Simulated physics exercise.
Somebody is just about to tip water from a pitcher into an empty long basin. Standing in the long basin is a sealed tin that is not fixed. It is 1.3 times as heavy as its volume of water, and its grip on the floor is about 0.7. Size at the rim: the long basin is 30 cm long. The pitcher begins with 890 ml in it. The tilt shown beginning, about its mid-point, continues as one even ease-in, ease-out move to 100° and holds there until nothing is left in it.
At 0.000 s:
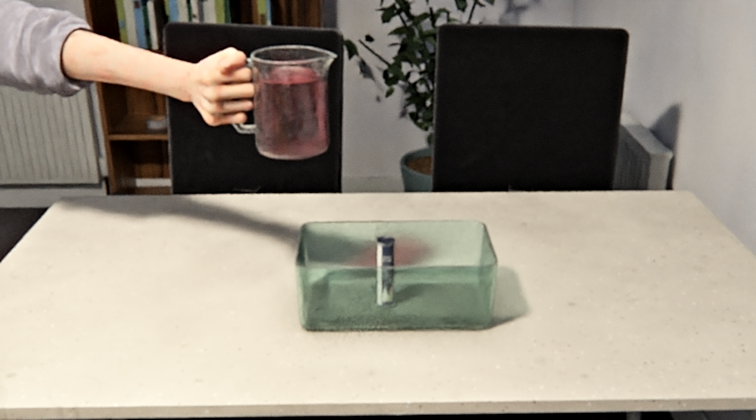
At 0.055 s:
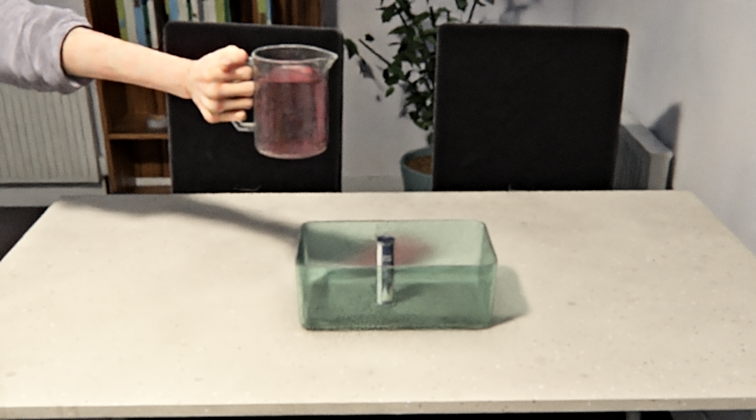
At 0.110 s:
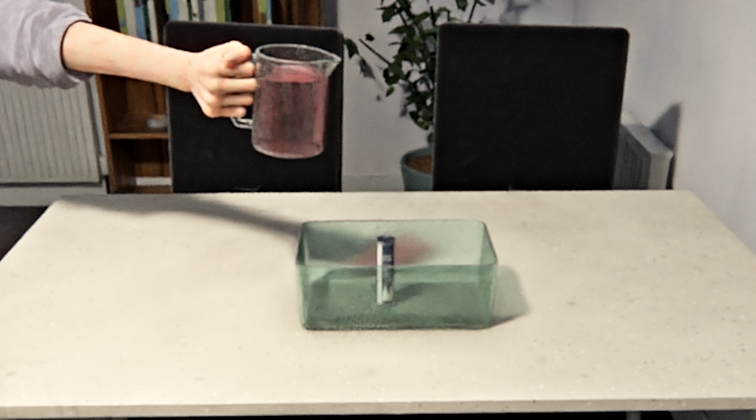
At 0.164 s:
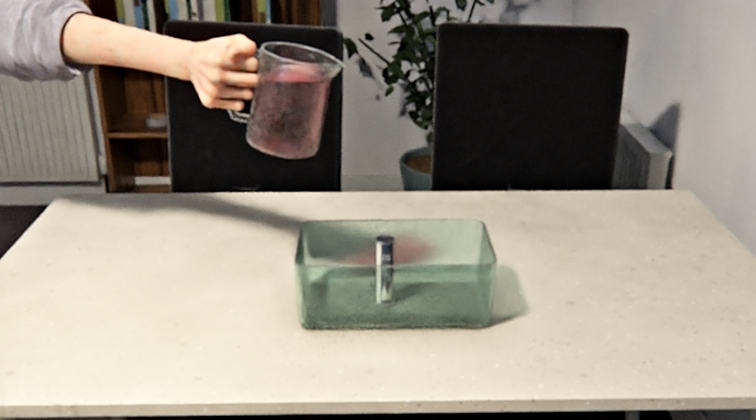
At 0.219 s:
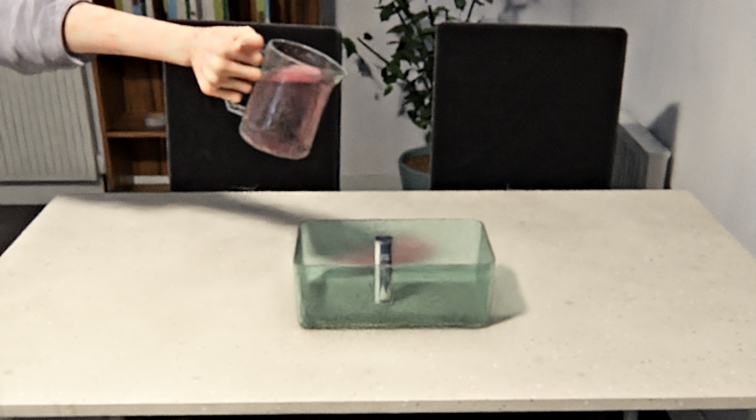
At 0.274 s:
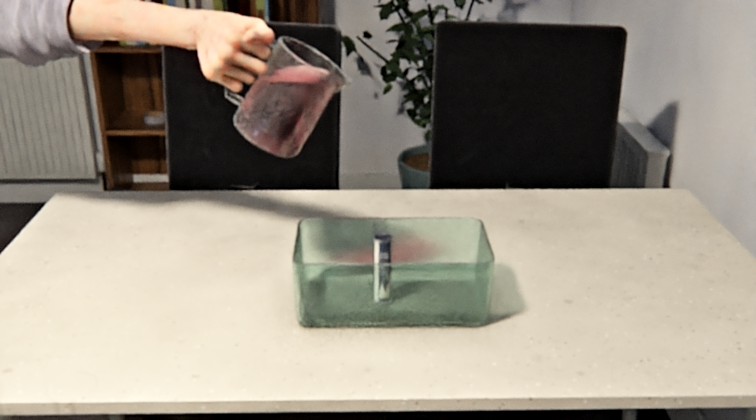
At a pale table with two dark chairs behind it, a hand holds a glass pitcher of reddish liquid above and left of a greenish clear basin with a small cylinder, then gradually tilts the pitcher to the right.
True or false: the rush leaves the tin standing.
True.
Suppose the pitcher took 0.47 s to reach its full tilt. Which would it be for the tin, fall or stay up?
Holds steady.
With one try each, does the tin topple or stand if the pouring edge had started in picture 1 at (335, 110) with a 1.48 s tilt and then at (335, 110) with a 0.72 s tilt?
Trial 1 - tin tips; trial 2 - tin tips.
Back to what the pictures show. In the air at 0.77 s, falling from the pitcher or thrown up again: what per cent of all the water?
Near 32 per cent, I'd say.
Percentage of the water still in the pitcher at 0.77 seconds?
About 30 per cent.
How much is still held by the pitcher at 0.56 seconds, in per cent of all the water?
Near 74 in a hundred.
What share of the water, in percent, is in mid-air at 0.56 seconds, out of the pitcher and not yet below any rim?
Estimate: About 24 % of all of it.
After 0.56 s the tilt is 88° and 74 per cent is still to pour; the tin stands where it began.
After 0.77 s the tilt is 100° and 31 per cent is still to pour; the tin stands where it began.
After 0.98 s the tilt is 100° and 10 per cent is still to pour; the tin stands where it began.
After 1.22 s the tilt is 100° and 3 per cent is still to pour; the tin stands where it began.
In the end the tin stands where it began.
